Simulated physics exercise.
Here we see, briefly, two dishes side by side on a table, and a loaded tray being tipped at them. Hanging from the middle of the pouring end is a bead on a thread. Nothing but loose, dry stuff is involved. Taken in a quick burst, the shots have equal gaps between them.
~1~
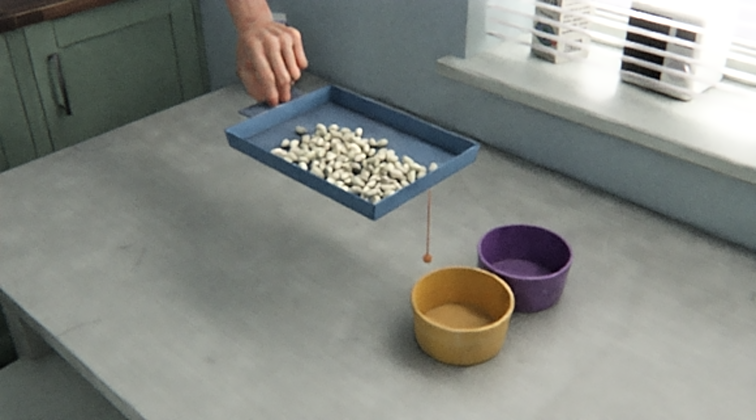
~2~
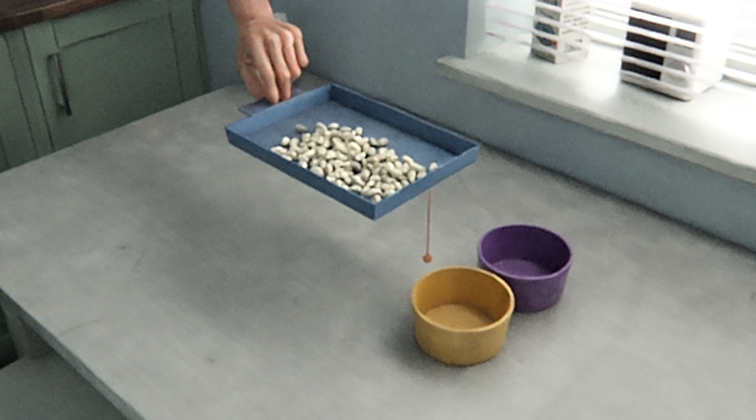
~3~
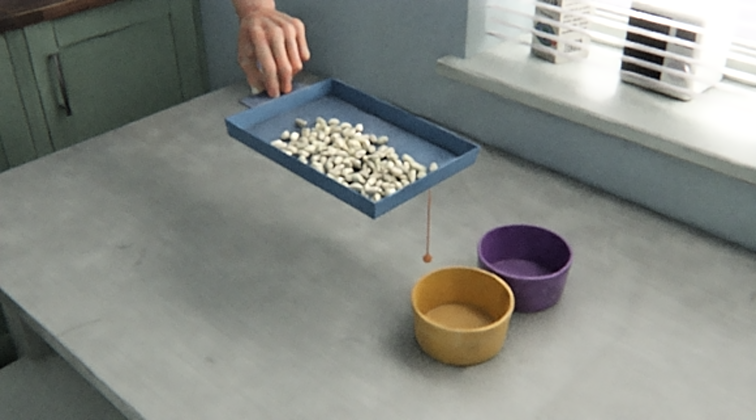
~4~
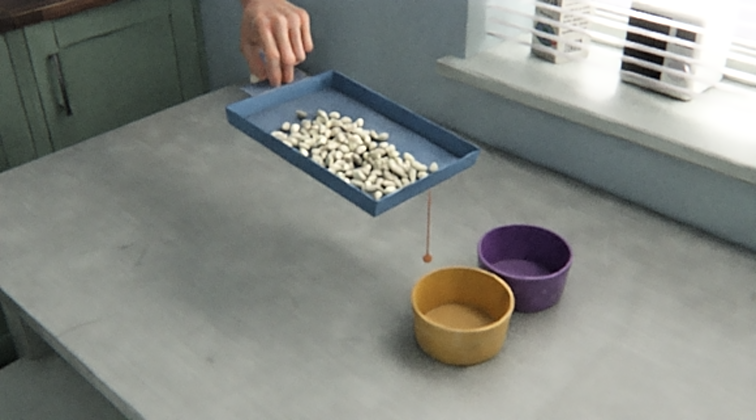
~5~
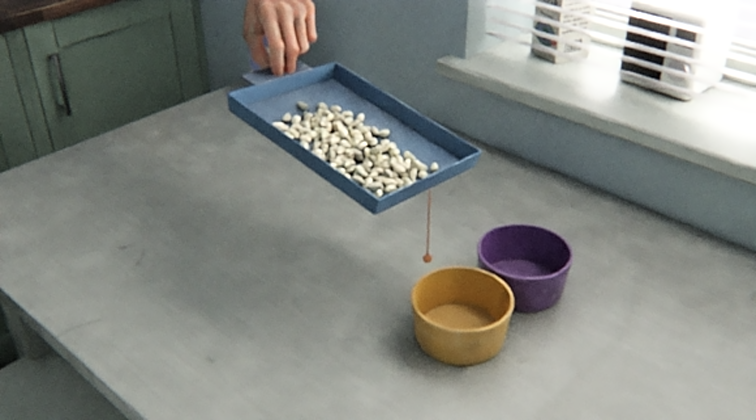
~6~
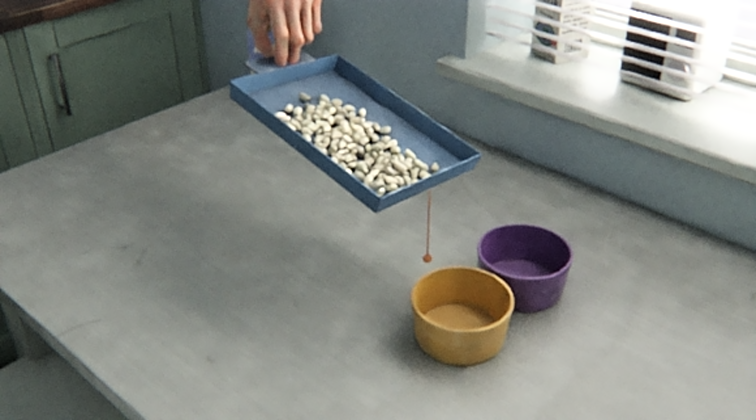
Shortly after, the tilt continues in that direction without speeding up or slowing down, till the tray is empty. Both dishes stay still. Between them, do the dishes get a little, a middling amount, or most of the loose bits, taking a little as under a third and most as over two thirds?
They get a middling amount.
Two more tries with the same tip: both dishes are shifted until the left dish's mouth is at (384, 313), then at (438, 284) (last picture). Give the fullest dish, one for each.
The rightmost dish, then the rightmost dish.
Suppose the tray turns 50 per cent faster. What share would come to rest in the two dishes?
That comes out at roughly 60 per cent.
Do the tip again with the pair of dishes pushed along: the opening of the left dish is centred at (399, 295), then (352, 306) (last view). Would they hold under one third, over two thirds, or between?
At the first spot I'd expect above two thirds, and at the second spot under a third.
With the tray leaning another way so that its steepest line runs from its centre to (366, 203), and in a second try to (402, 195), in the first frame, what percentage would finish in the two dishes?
Well, 10 percent for one and then 60 percent for the other.
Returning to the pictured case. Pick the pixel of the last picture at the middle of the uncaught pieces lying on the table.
At about (448, 276).
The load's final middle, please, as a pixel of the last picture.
Once it all stops, the middle lies near (473, 291).
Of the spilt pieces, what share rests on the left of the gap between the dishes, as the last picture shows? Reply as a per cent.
90 per cent, roughly.
Soon, tray tipped steeply; nearly all on the tray; a stray few in the air.
A while on, tray tipped right over; nearly all on the tray; a stray few in the left dish; a stray few in the right dish; a stray few outside both.
Towards the end, tray tipped past a quarter turn; about a quarter in the left dish; about a quarter in the right dish; about half outside both; a stray few in the air.
Finally, tray tipped past a quarter turn; about a quarter in the left dish; about a quarter in the right dish; about half outside both; a stray few in the air.
